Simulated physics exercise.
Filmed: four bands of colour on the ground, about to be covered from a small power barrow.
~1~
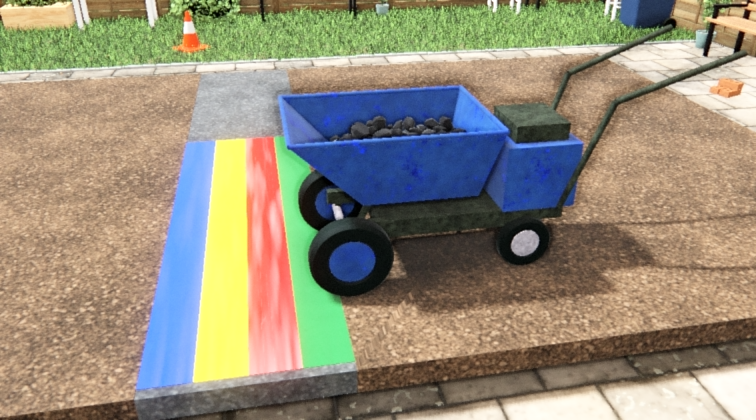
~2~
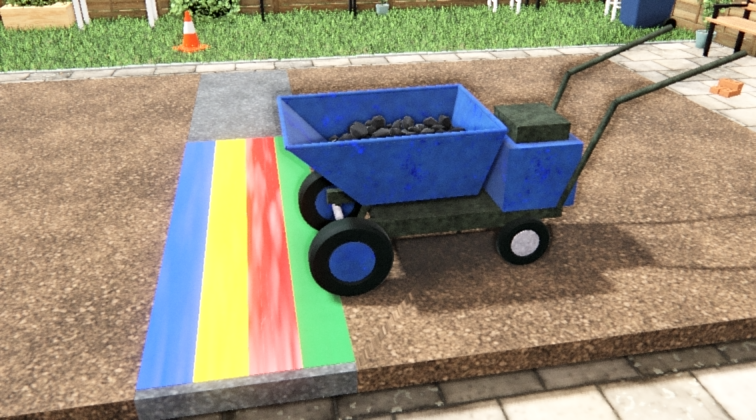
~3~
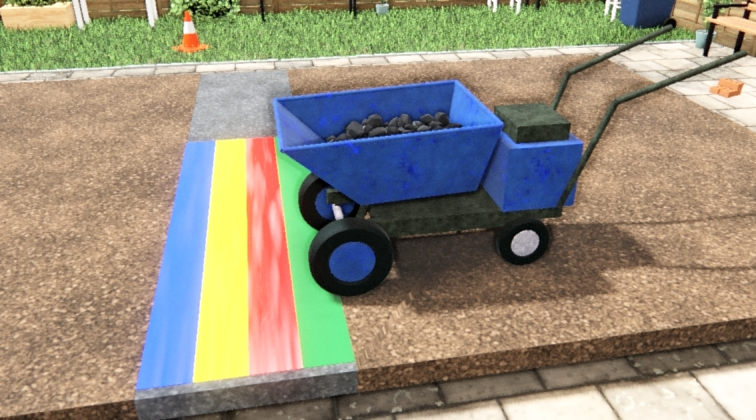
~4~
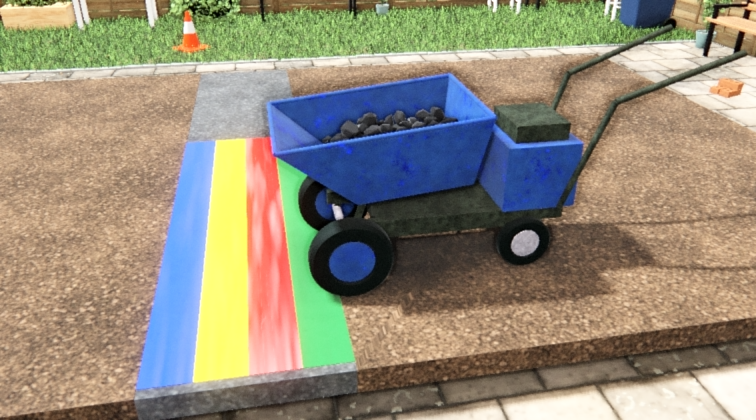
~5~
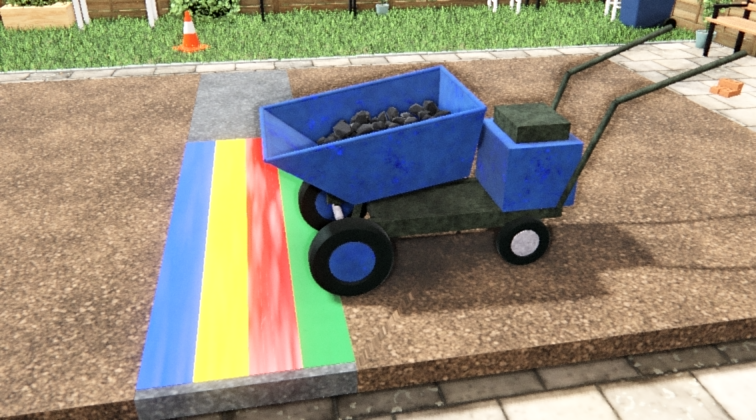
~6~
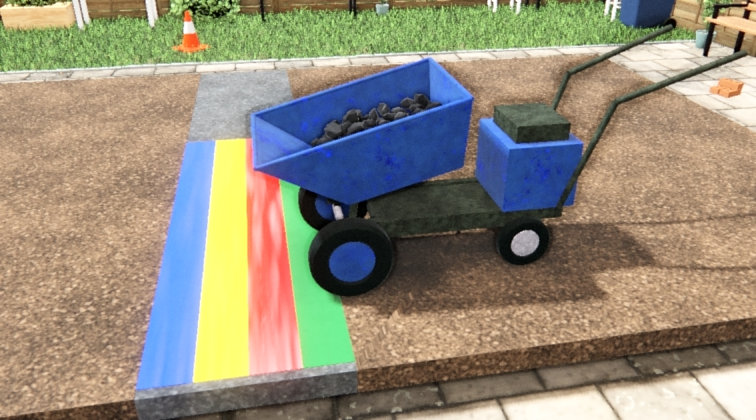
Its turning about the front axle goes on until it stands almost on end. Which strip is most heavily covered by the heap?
The blue strip.
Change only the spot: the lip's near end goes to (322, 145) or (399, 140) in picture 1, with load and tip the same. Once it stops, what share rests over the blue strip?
First try: 30 per cent; second try: 10 per cent.
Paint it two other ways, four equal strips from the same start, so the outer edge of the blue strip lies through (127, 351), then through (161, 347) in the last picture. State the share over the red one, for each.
0 and 0 in a hundred.
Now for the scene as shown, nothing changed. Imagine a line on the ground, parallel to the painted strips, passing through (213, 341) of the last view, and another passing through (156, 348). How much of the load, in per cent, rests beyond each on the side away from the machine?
Near 70 % and 40 %.
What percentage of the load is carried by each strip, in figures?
I'd say the green strip has near 0, the red strip near 0, the yellow strip near 5 and the blue strip near 40 per cent.
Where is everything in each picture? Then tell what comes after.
The first frame shows lip of the skip at (289, 148), level; top of the load at (397, 143), lumps of coal; green strip at (322, 324); red strip at (273, 329); yellow strip at (223, 335); blue strip at (171, 341).
The second frame shows lip of the skip at (288, 148), level; top of the load at (411, 140).
The third frame shows lip of the skip at (283, 151), tipped barely; top of the load at (408, 138).
The fourth frame shows lip of the skip at (276, 155), tipped a little; top of the load at (403, 135).
The fifth frame shows lip of the skip at (266, 161), tipped a little; top of the load at (421, 130).
The sixth frame shows lip of the skip at (256, 169), tipped clearly; top of the load at (412, 124); green strip at (322, 324); red strip at (273, 329); yellow strip at (223, 335); blue strip at (171, 341).
Soon, skip tipped steeply; all in the skip.
A while on, skip tipped steeply; most in the skip; a stray few over the yellow strip; about a quarter over the blue strip; a stray few off the paint.
Towards the end, skip tipped right over; about a quarter in the skip; a small part over the yellow strip; about a third over the blue strip; about a quarter off the paint.
Finally, skip tipped right over; about a quarter in the skip; none over the green strip; none over the red strip; a small part over the yellow strip; about a third over the blue strip; about a quarter off the paint.
